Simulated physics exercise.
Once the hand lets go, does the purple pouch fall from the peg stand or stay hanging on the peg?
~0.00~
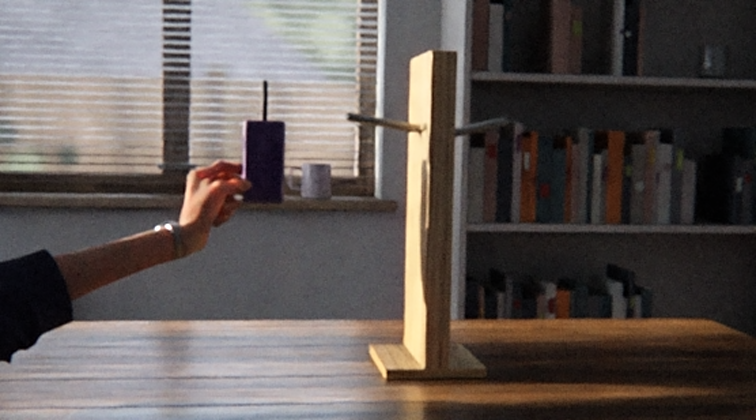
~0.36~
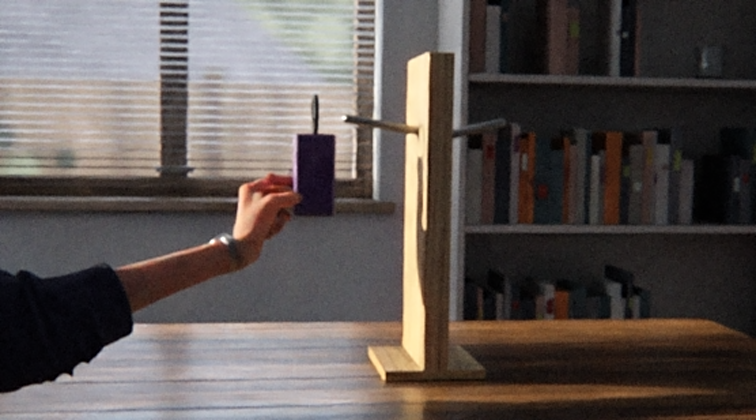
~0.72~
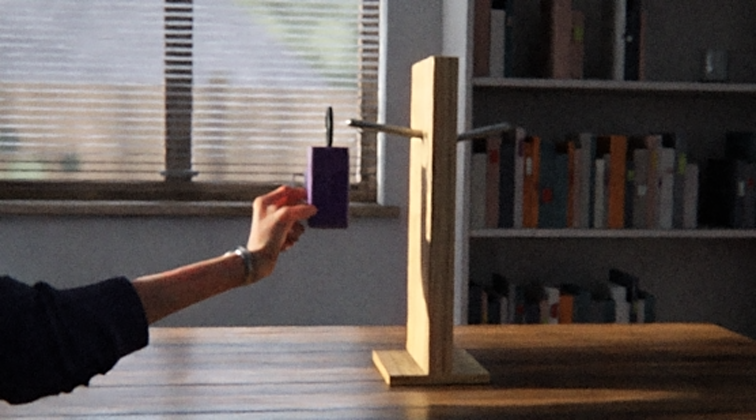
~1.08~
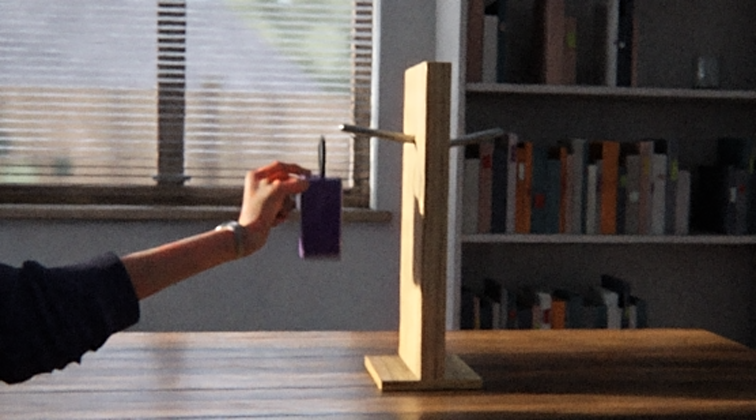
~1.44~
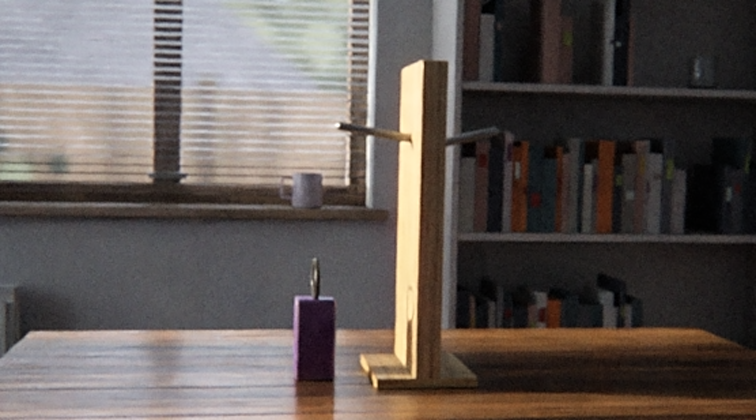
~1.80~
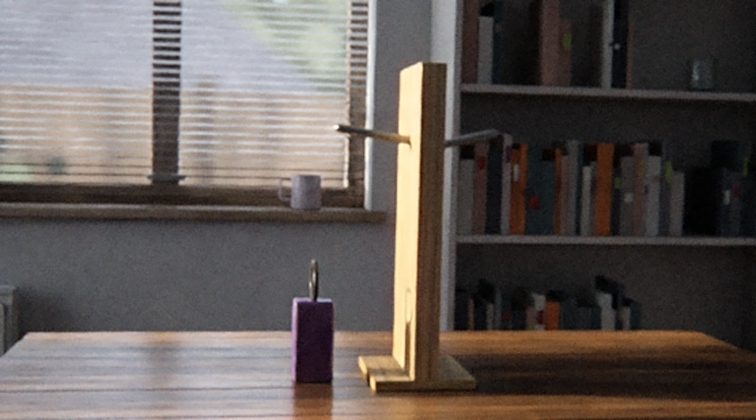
The purple pouch falls. It ends up on the table to the left of the wooden stand.
